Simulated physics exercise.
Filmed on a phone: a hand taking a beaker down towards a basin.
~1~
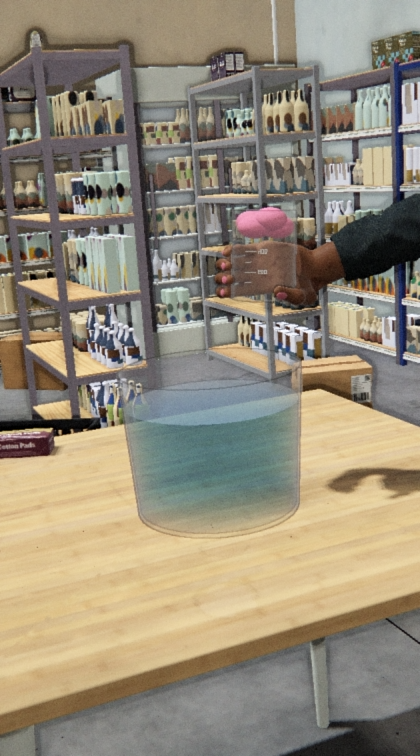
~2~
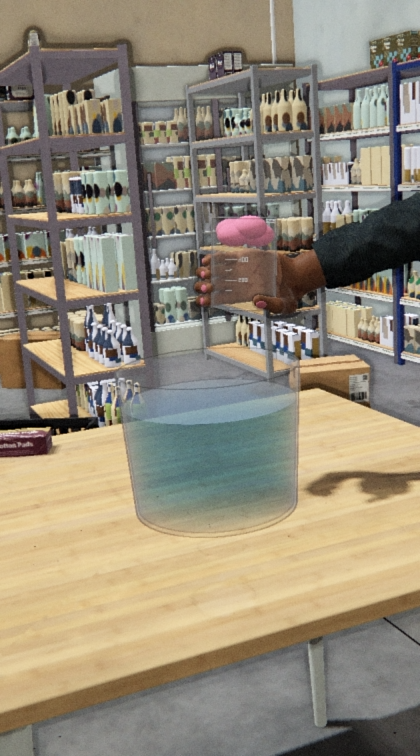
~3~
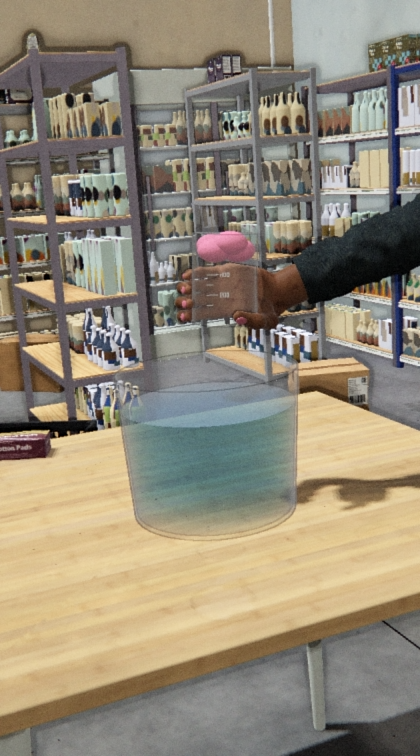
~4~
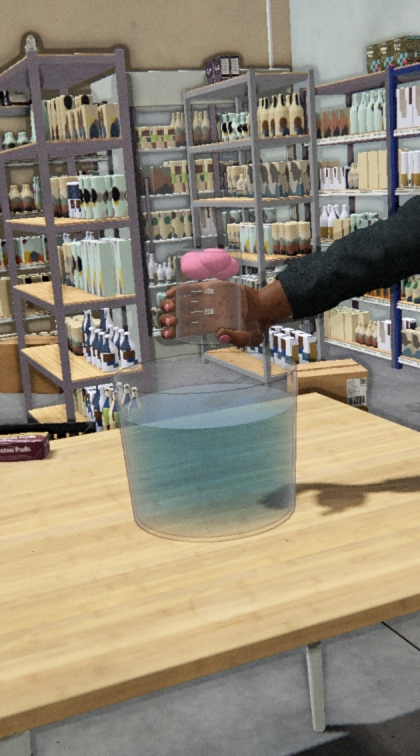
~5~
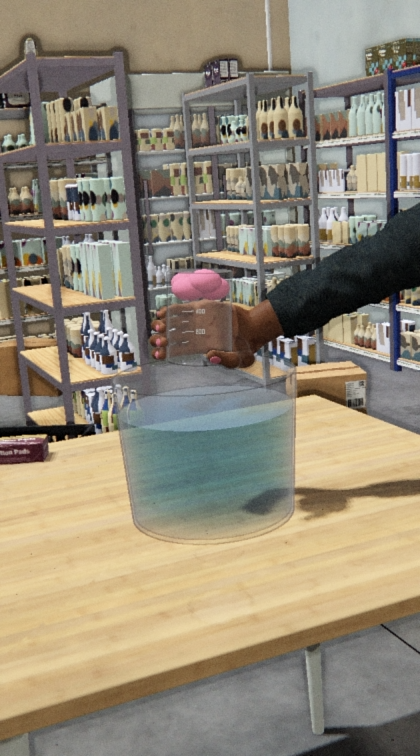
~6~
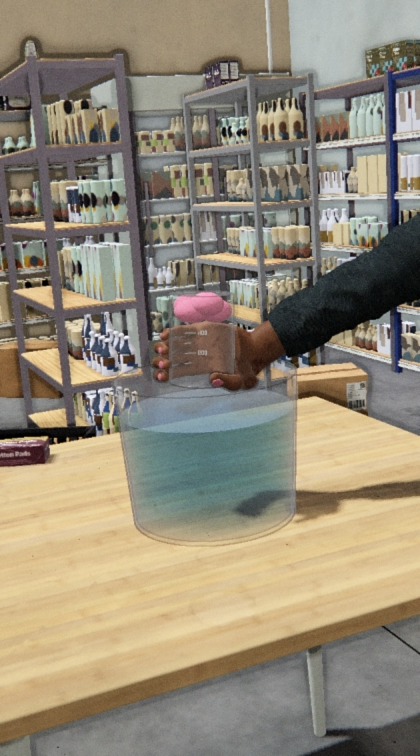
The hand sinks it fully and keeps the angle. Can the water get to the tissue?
Under the surface the tissue remains untouched.
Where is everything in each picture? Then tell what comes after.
In the first picture, beaker (264, 256) mouth down; above the basin.
In the second picture, beaker (244, 264) mouth down; tissue (244, 229); coming down.
In the third picture, beaker (225, 279) mouth down; lower.
In the fourth picture, beaker (209, 297) mouth down; tissue (209, 262); lower still.
In the fifth picture, beaker (199, 317) mouth down; close to the surface.
In the sixth picture, beaker (202, 339) mouth down; tissue (202, 305); just over the surface.
Soon after, the beaker enters the water.
Later, air is trapped inside and holds the level down.
In the end, the beaker is under, still full of air, and the tissue is dry.
